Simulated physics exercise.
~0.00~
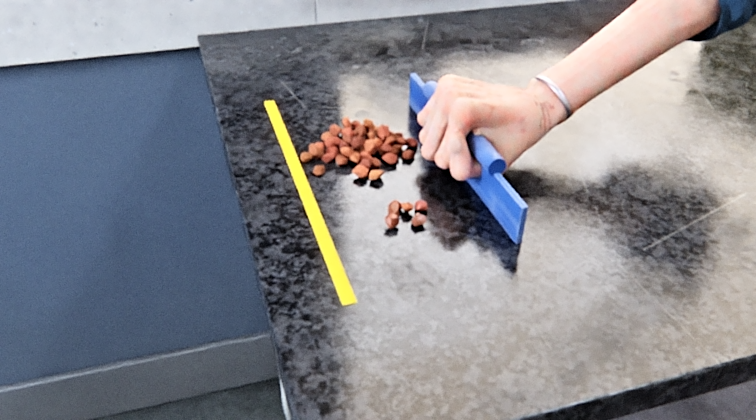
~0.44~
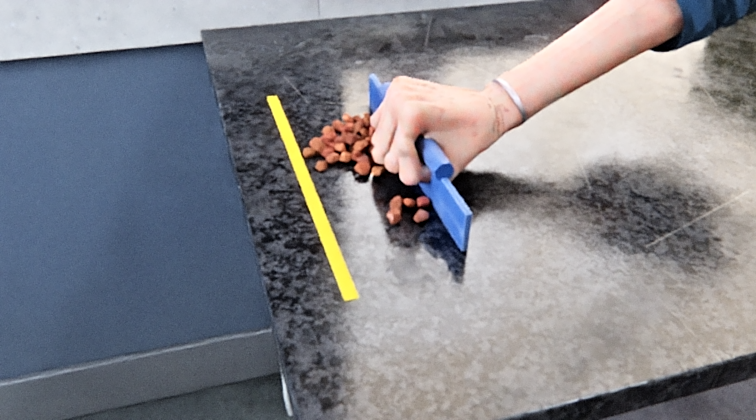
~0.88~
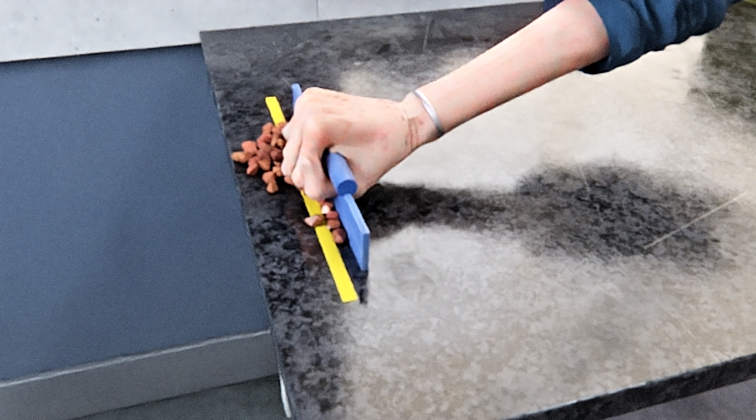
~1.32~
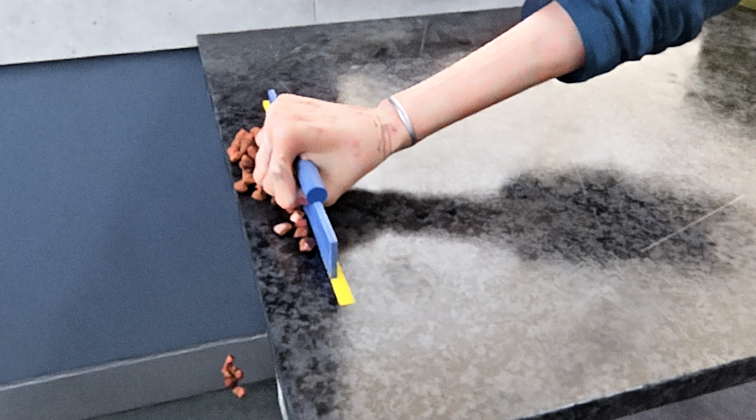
A hand pushes two brown heaps left with a blue scraper, and some pieces fall.
